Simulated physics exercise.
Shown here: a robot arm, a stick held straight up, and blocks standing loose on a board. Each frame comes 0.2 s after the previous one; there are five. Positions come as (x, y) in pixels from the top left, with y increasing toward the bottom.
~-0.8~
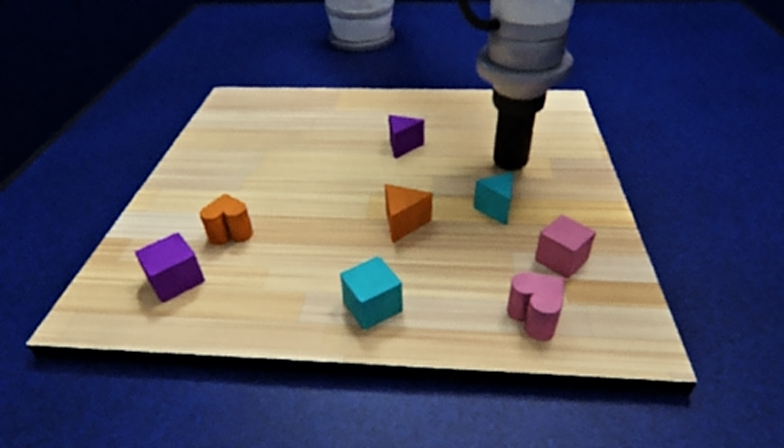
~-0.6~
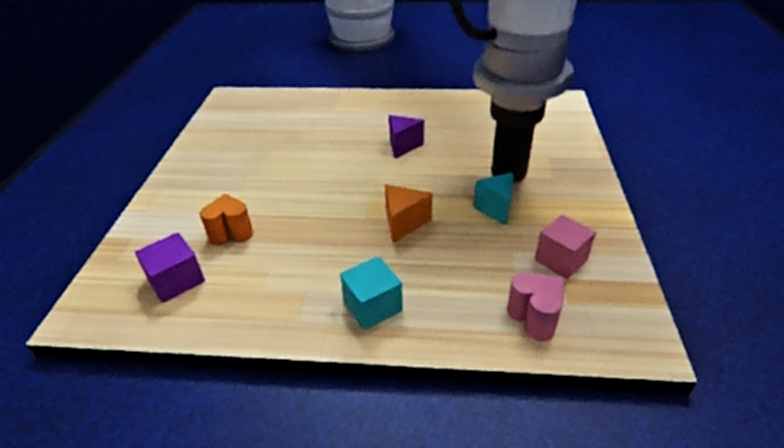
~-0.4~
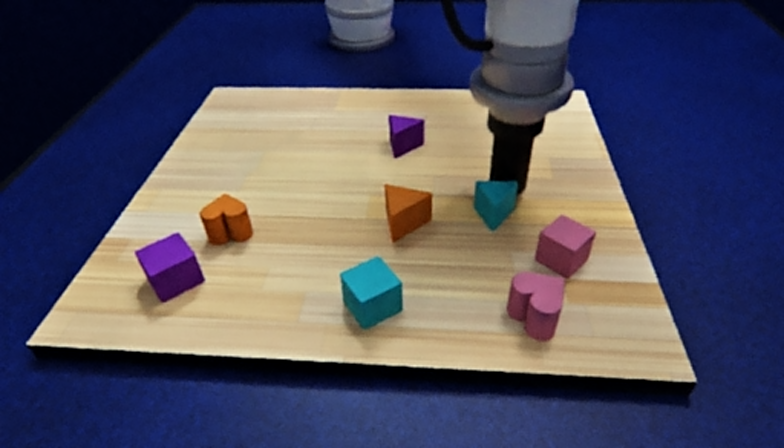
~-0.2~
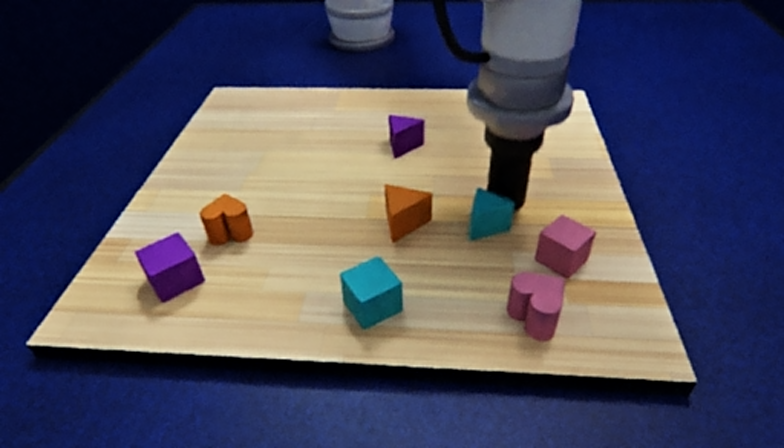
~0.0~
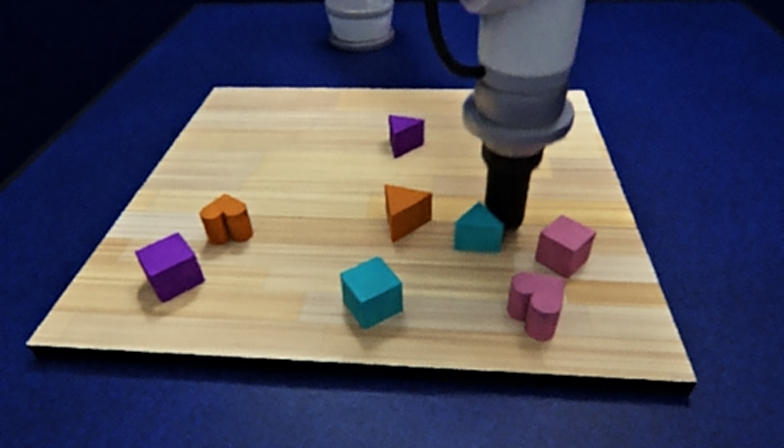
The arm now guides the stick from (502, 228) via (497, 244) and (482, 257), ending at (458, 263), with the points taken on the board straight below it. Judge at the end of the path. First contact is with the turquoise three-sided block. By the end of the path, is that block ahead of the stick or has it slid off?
Final position: Ahead.
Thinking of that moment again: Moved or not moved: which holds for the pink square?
The pink square keeps its place.
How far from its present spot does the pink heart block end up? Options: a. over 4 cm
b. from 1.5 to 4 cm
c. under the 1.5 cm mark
The correct letter is c.
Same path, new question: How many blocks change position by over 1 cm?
Looking at the path, I think only one of the blocks ends up more than 1 cm away.
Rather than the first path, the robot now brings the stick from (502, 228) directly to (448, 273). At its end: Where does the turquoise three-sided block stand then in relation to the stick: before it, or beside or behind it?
Ahead.
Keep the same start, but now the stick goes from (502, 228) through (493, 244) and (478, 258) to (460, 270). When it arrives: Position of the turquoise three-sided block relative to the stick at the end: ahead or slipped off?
The stick will still be pushing it.
On the path given first. Halfway along, stick (491, 243); turquoise three-sided block (460, 235), turned 15° clockwise.
At the end, stick (459, 254); turquoise three-sided block (429, 249); pink heart block still; pink square still.
